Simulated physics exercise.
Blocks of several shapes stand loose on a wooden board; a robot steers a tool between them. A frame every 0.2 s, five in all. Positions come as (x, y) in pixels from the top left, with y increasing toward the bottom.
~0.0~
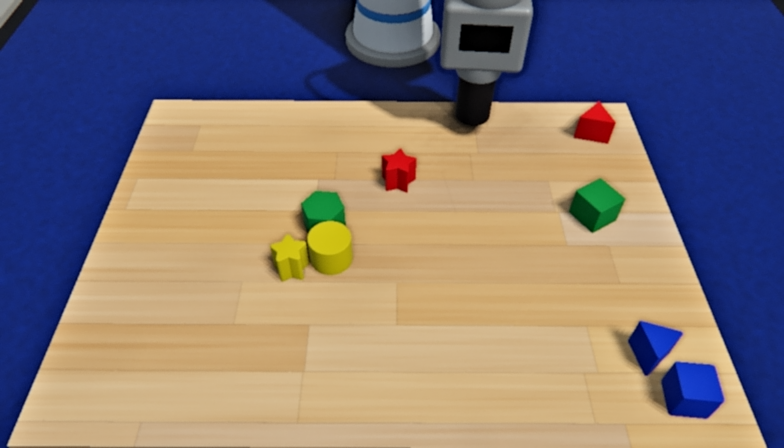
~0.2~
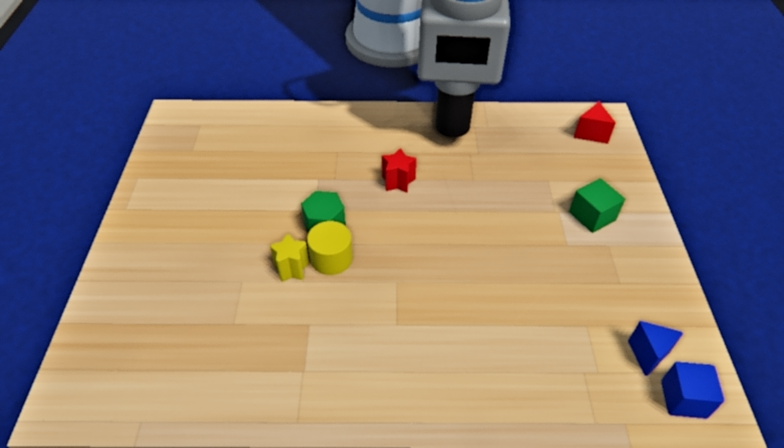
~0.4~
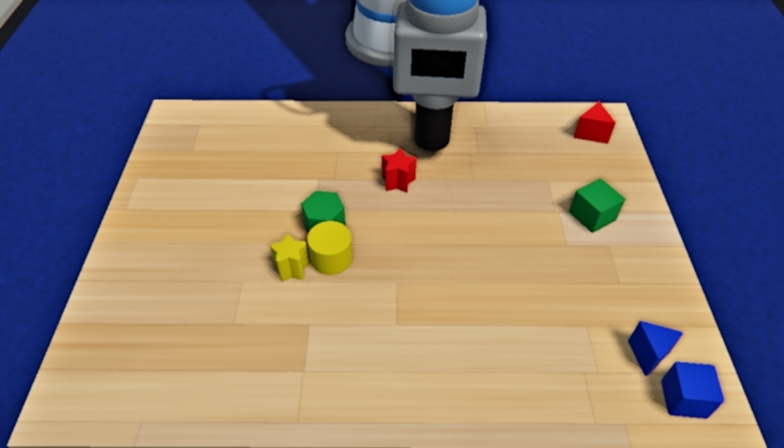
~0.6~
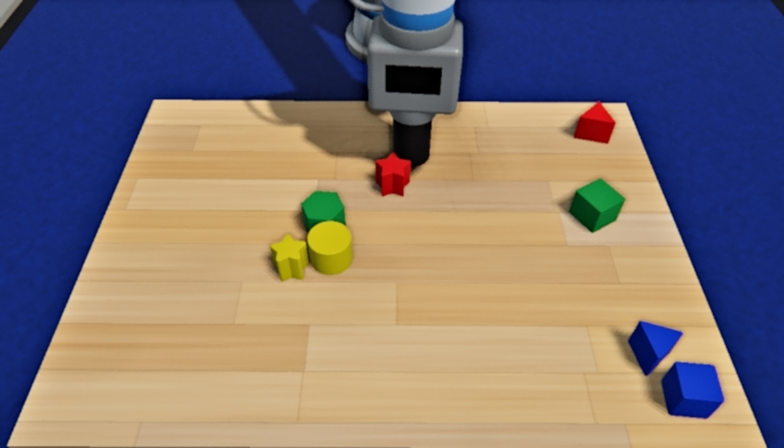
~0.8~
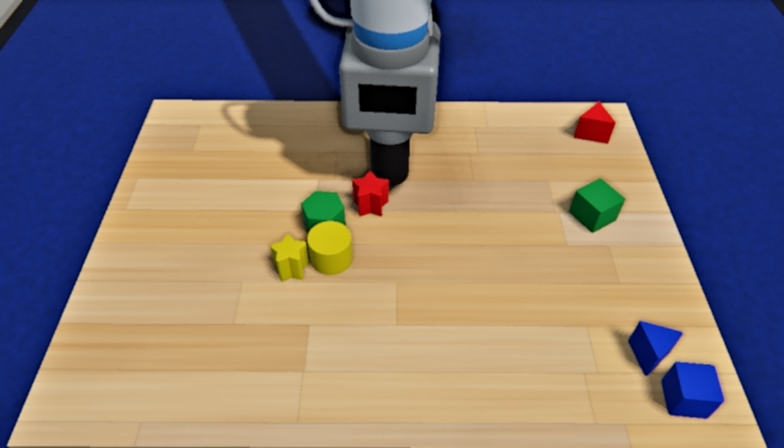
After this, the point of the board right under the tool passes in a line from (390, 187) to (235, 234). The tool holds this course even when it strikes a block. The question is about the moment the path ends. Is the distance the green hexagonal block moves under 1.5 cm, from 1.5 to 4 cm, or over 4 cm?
Shift: Over 4 cm.
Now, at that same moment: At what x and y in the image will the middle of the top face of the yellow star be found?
When the path ends, it will be at (274, 266).
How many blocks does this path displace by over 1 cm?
Answer: 3+.
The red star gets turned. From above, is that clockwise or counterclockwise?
I'd predict that, seen from above, the red star rotates counter-clockwise.
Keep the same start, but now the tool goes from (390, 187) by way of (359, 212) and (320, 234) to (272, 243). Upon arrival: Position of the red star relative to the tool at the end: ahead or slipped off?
Ahead to the end.
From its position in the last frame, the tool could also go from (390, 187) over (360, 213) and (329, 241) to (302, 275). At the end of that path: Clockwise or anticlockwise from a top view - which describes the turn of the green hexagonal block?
From above, clockwise.
On the path given first. One third of the way, tool (340, 189); green hexagonal block (294, 219); yellow cylinder (327, 240); red star (325, 204), turned 15° anticlockwise.
Two thirds of the way, tool (285, 205); yellow star (276, 263), turned 85° anticlockwise; green hexagonal block (250, 245), turned 25° anticlockwise; yellow cylinder (327, 240); red star (278, 223), turned 30° anticlockwise.
At the end, tool (231, 220); yellow star (274, 266), turned 105° anticlockwise; green hexagonal block (233, 265), turned 55° anticlockwise; yellow cylinder (327, 240); red star (243, 235), turned 70° anticlockwise.
